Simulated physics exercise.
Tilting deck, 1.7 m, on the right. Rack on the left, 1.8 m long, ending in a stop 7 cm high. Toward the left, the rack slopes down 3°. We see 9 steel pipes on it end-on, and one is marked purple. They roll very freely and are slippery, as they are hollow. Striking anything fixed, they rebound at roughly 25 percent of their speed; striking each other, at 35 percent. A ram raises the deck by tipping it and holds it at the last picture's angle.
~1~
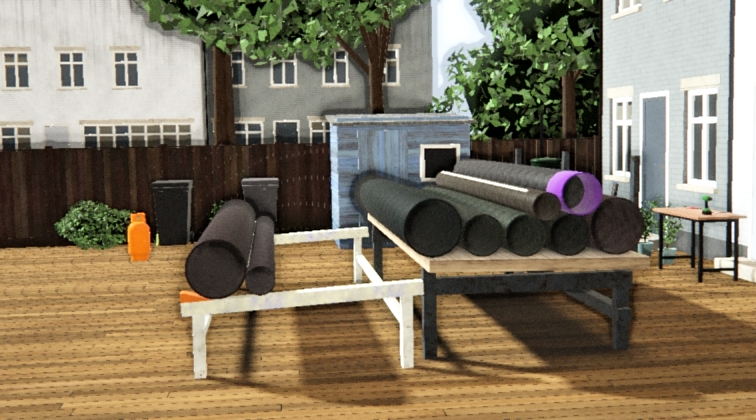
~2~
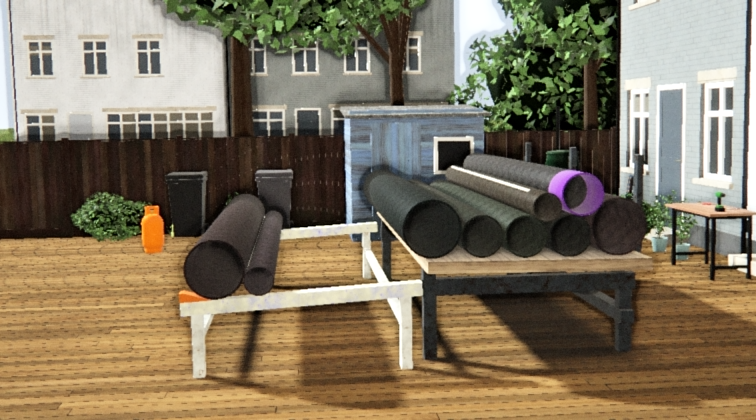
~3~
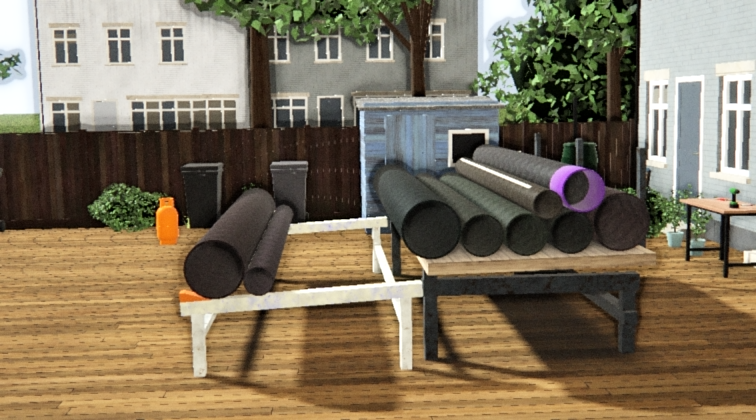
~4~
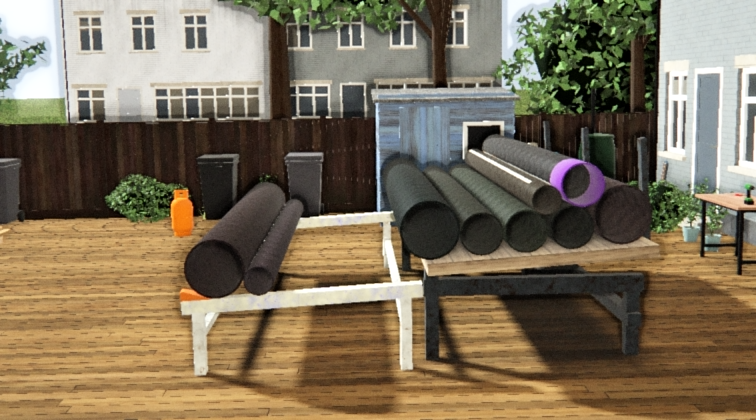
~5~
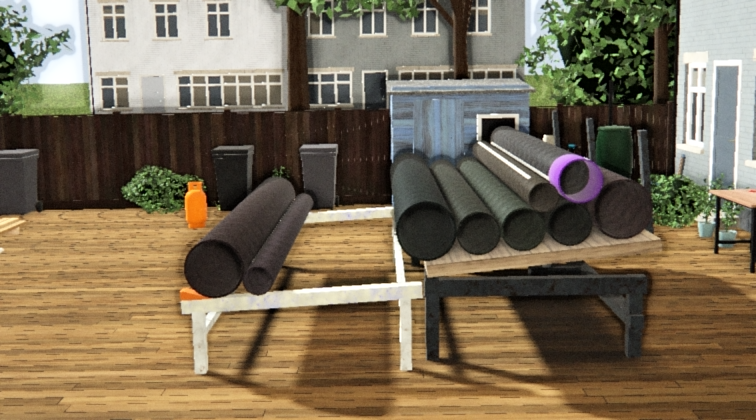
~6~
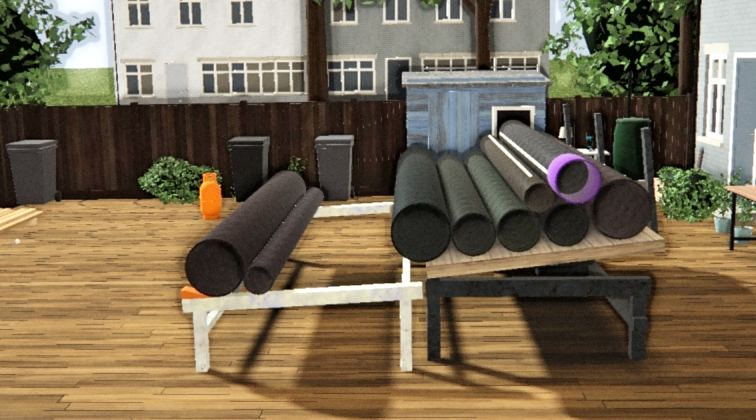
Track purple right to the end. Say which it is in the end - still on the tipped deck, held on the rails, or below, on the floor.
Still on the tipped deck.
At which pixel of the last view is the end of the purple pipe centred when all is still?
Around (468, 236).
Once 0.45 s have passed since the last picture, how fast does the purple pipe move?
Its speed is roughly 0.4 m/s.
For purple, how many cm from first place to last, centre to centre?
For purple, around 90.
Then, 0.5 s after the last picture, purple is up on others, 100 cm from the hinge, rolling left; 0 past the stop so far.
Then, 1.0 s after the last picture, purple is up on others, 75 cm from the hinge, rolling left; 0 past the stop so far.
Then, 1.5 s after the last picture, purple is on the deck, 55 cm from the hinge, rolling left; 0 past the stop so far.
At rest (2.2 s after the last picture), purple is on the deck, 30 cm from the hinge; 0 past the stop so far.
